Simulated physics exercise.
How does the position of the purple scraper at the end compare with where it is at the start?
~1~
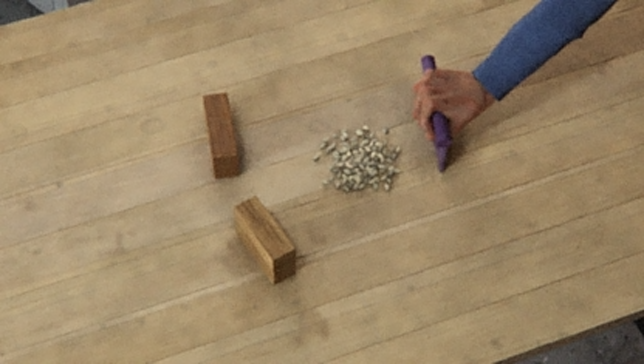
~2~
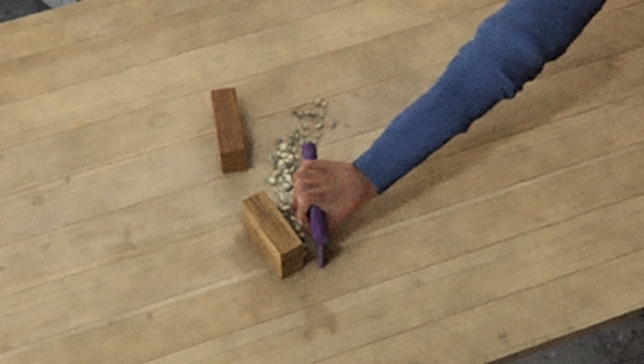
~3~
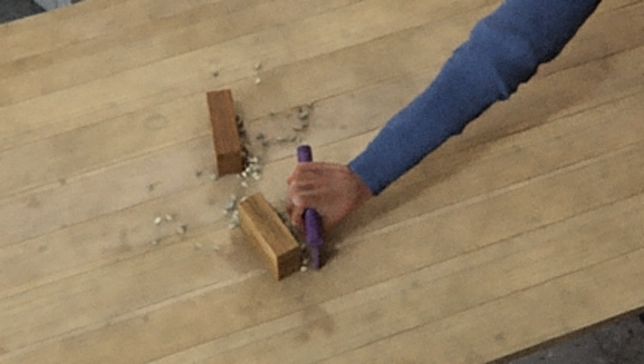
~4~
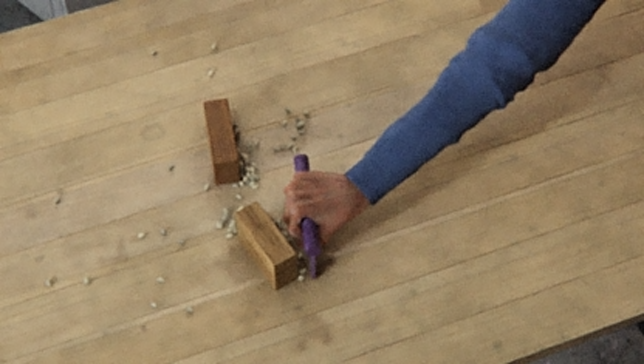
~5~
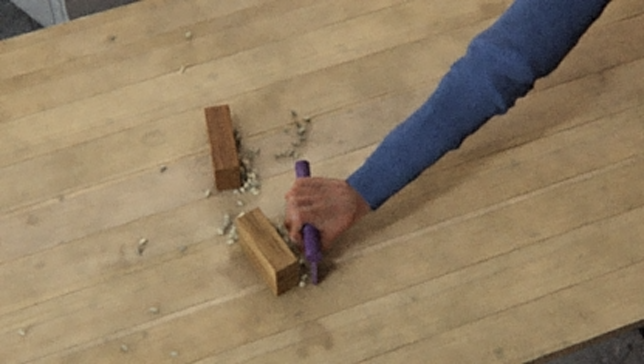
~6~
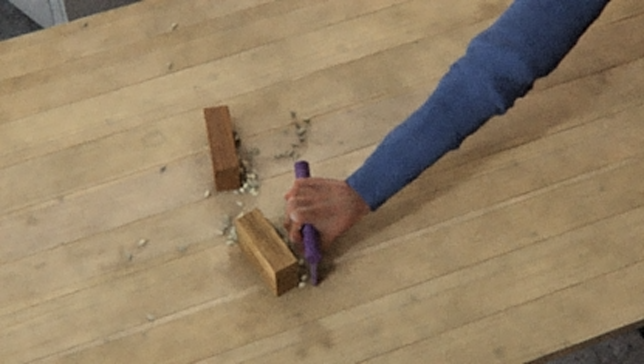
At the start the scraper is to the right of the bean pile, well away from the blocks. By the end it is further left and lower in view, resting right beside the near block.
A hand in a blue sleeve grips a purple scraper to the right of a pile of small pale beans on a planked wooden tabletop, seen from above with a slight sway. Two brown wooden blocks stand to the left with a gap between them. The hand sweeps the scraper left and toward the near block, crowding the beans against the blocks. It stops beside the near block as some beans spill through the gap and scatter left, and a few pass beyond the far block. Finally, the scraper rests there, with many beans still around the blocks.
